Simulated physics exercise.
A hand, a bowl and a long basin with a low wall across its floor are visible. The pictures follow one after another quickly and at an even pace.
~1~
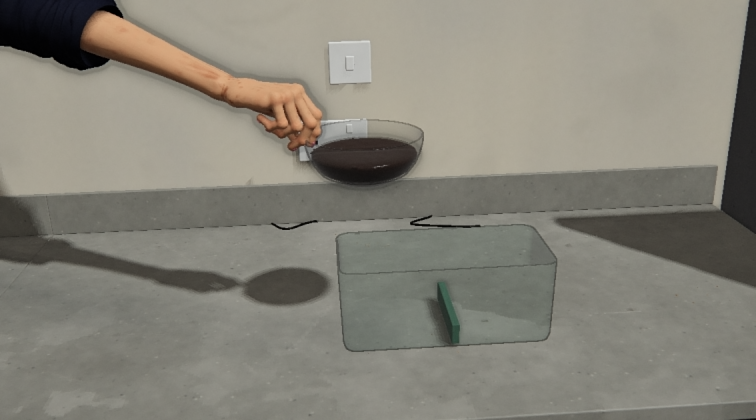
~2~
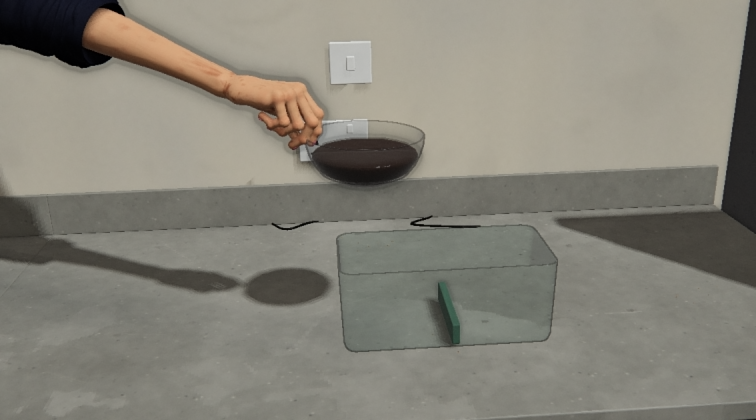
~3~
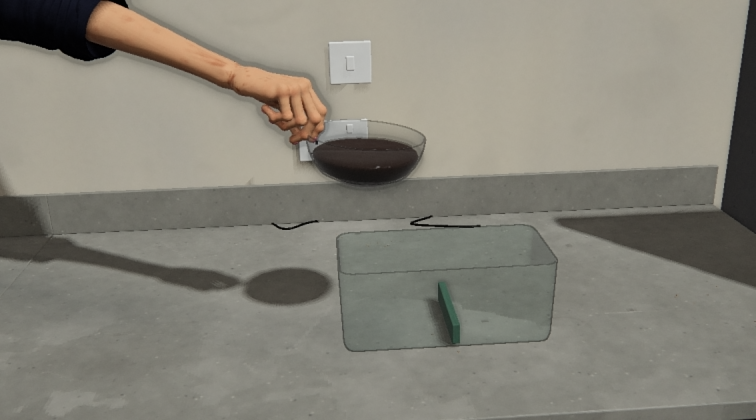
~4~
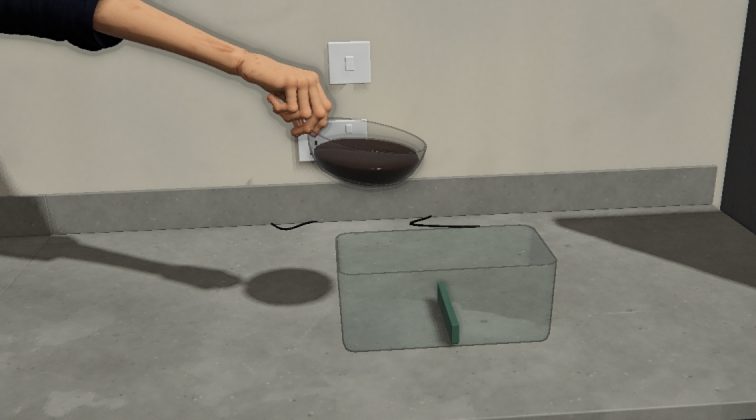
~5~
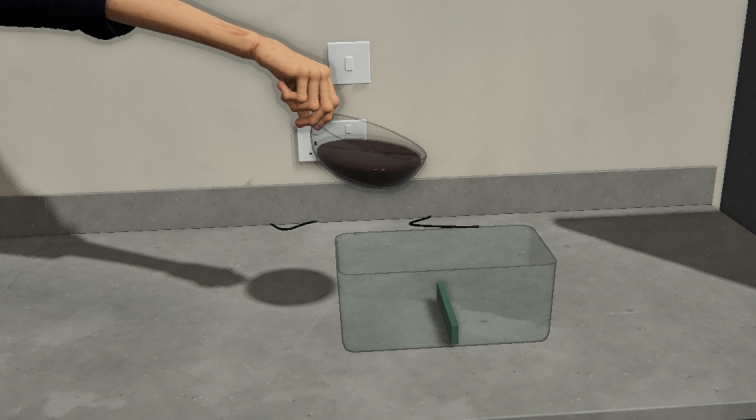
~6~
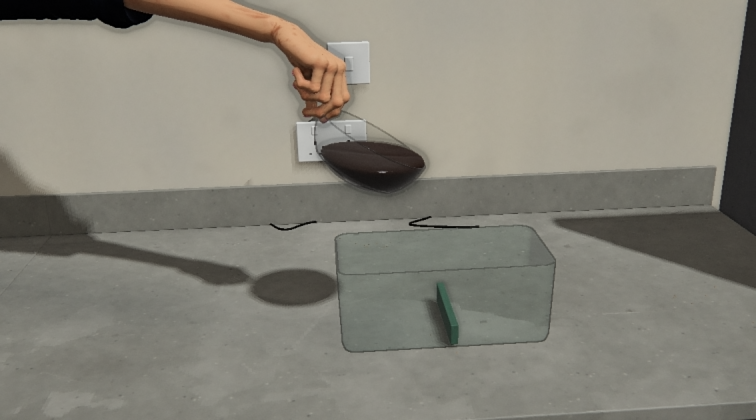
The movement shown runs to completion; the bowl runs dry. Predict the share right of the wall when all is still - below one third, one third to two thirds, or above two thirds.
The share right of the wall ends up one third to two thirds.
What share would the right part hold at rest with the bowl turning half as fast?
About 70 %.
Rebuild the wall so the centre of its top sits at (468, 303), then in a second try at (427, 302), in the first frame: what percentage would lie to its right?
The first placement leaves close to 25 per cent, the second close to 75 per cent.
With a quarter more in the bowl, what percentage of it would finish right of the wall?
Estimate: Close to 60 per cent.
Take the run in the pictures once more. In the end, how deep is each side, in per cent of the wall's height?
Close to 30 for the left and 50 for the right.
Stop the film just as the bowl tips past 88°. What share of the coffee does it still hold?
It keeps around 15 per cent at that angle.
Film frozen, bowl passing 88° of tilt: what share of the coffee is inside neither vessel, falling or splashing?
That works out near 45 percent.
A moment on, the bowl is tipped on its side and 13 per cent is still to pour, 4 is left of the wall and 39 right of it.
Next, the bowl is tipped right over and 0 per cent is still to pour, 36 is left of the wall and 60 right of it.
Then the bowl is tipped right over and 0 per cent is still to pour, 41 is left of the wall and 58 right of it.
Later the bowl is tipped right over and 0 per cent is still to pour, 42 is left of the wall and 57 right of it.
In the end 42 per cent lies left of the wall, 57 right of it and 1 outside.
